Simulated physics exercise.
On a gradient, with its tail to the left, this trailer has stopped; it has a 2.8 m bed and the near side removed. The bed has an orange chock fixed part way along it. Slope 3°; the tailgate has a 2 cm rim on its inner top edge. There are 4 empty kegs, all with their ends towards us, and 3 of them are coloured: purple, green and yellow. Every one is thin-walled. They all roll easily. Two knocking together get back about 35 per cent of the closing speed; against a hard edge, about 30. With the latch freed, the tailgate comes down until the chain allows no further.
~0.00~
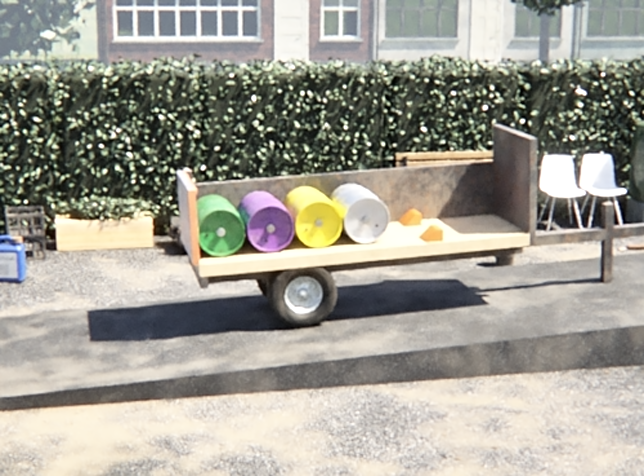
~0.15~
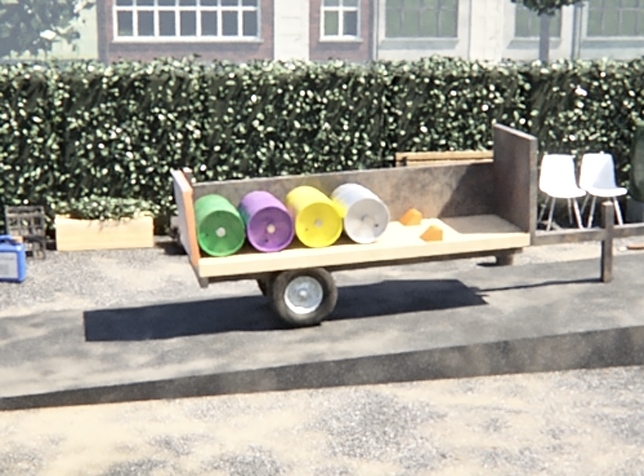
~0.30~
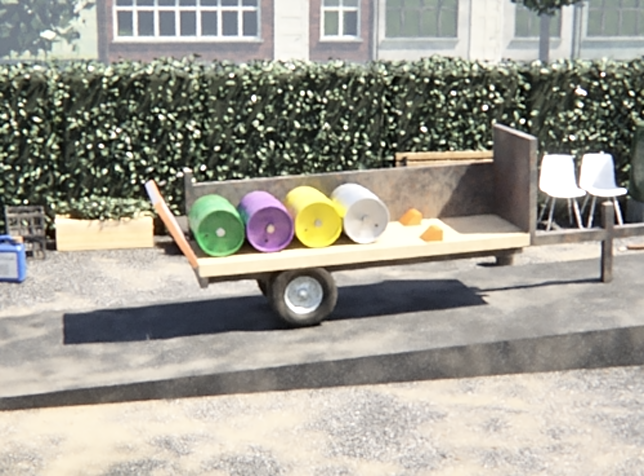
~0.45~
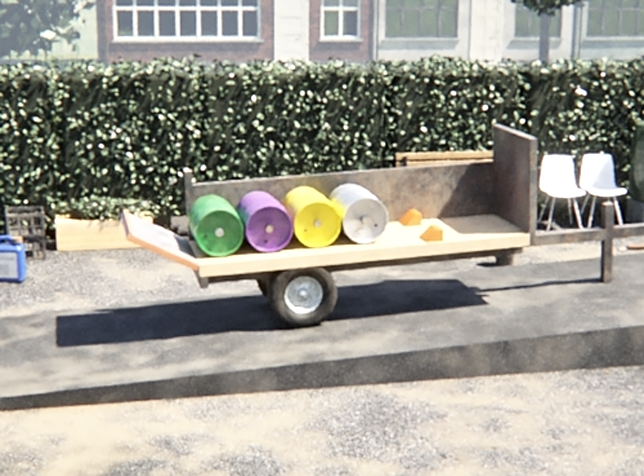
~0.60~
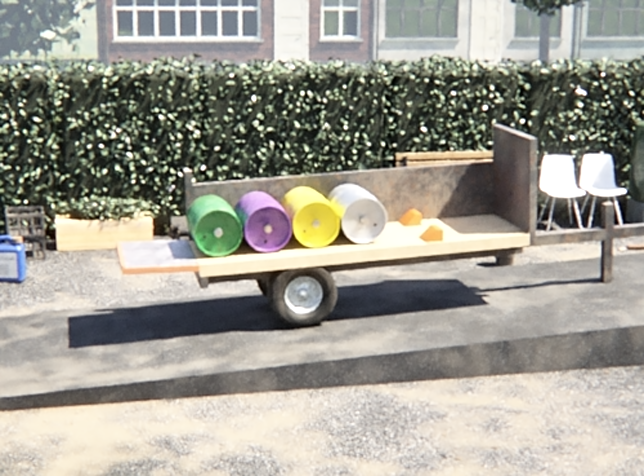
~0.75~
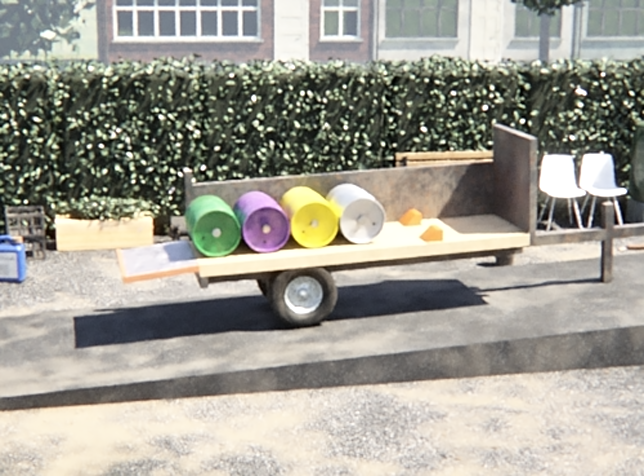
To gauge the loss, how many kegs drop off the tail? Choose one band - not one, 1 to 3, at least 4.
Band: At least 4.
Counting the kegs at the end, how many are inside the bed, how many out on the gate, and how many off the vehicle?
The split comes out as 0, 0 and 4.
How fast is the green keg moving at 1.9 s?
0.4 m/s, roughly.
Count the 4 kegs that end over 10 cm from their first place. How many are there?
4 of them.
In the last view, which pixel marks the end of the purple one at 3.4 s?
Around pixel (156, 242).
Then, 1.9 s in, purple is on the bed, 35 cm short of the hinge, rolling left; green is on the gate, 5 cm past the hinge, rolling left; yellow is on the bed, 75 cm short of the hinge, rolling left; 0 of 4 are out.
Then, 3.4 s in, purple is on the gate, 30 cm past the hinge, rolling left; green is out on the ground; yellow is on the bed, 15 cm short of the hinge, rolling left; 1 of 4 is out.
Then, 5.2 s in, purple is out on the ground; green is off the vehicle; yellow is off the vehicle; 4 of 4 are out.
In the end (7.3 s), purple is off the vehicle; green is off the vehicle; yellow is out on the ground; 4 of 4 are out.
